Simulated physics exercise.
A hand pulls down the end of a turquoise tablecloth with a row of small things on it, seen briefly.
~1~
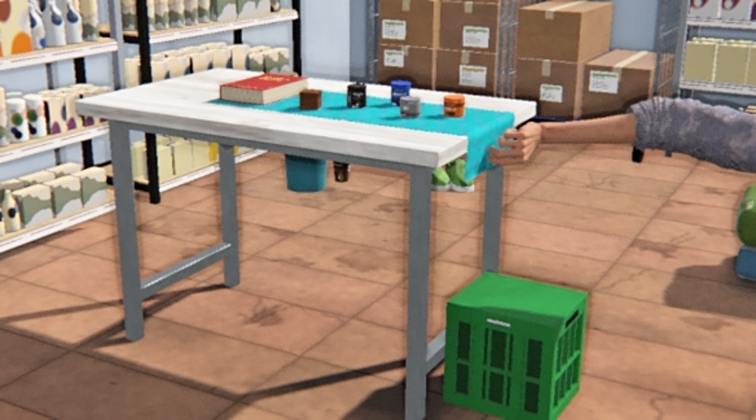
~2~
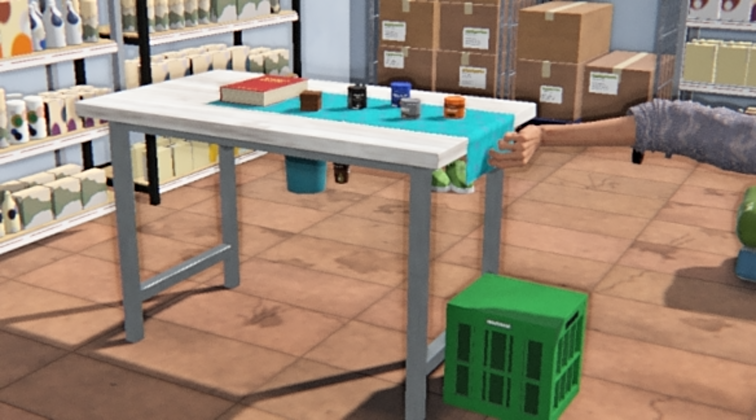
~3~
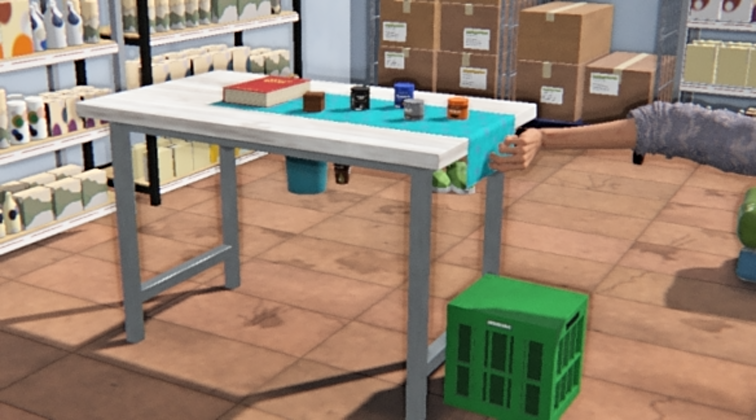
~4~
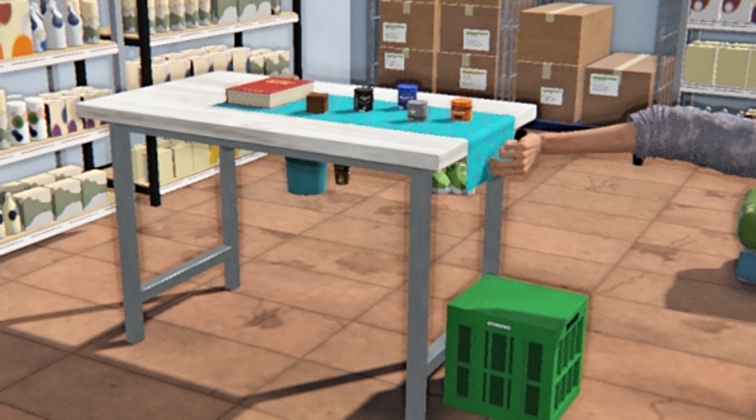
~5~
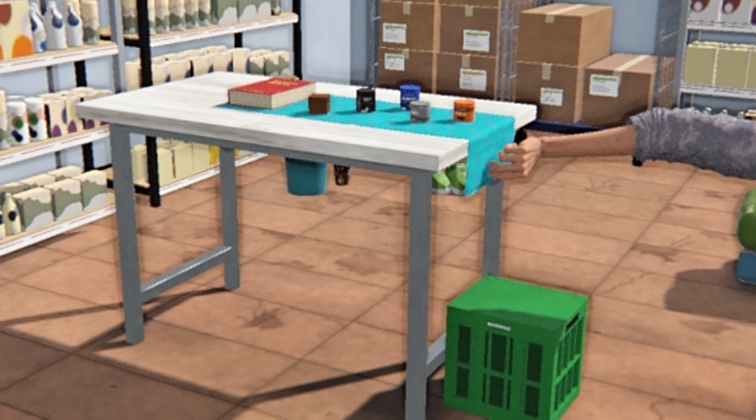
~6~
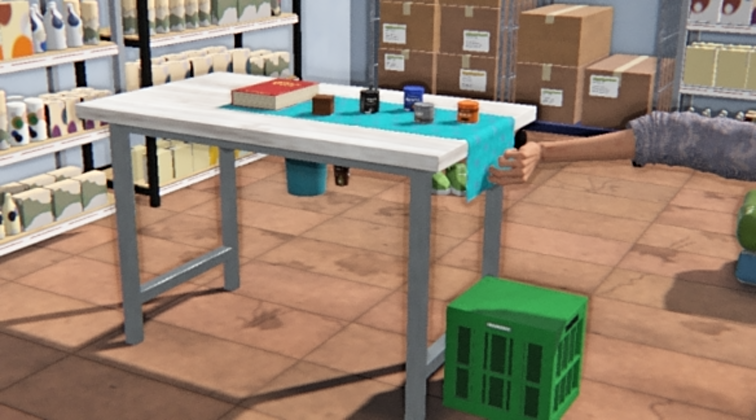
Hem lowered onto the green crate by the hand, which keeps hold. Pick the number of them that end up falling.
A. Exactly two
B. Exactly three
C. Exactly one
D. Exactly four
Exactly three.
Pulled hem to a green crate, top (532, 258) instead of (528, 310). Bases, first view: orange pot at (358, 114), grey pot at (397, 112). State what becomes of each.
Here's what happens: The orange pot remains aboard, the grey pot remains aboard.
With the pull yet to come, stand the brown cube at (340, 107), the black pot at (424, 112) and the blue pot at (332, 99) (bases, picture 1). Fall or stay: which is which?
Outcome: Brown cube is still in place, black pot is gone, blue pot is still in place.
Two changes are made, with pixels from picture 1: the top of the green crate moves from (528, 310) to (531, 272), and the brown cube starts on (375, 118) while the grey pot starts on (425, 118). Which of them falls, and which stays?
In the end the brown cube is still on top and the grey pot is no longer on top.
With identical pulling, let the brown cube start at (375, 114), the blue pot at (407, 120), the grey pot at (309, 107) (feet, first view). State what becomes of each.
Final state: The brown cube is no longer up, the blue pot is no longer up, the grey pot is still in place.
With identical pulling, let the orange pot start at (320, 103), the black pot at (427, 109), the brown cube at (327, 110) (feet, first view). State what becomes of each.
My call: The orange pot hangs on; the black pot takes a tumble; the brown cube hangs on.
A little later, hem near (490, 255); orange pot and grey pot gone.
Next, hem on the crate; orange pot, grey pot and blue pot gone.
When it is over, hem on the crate; orange pot, grey pot and blue pot gone. Over the edge go three.
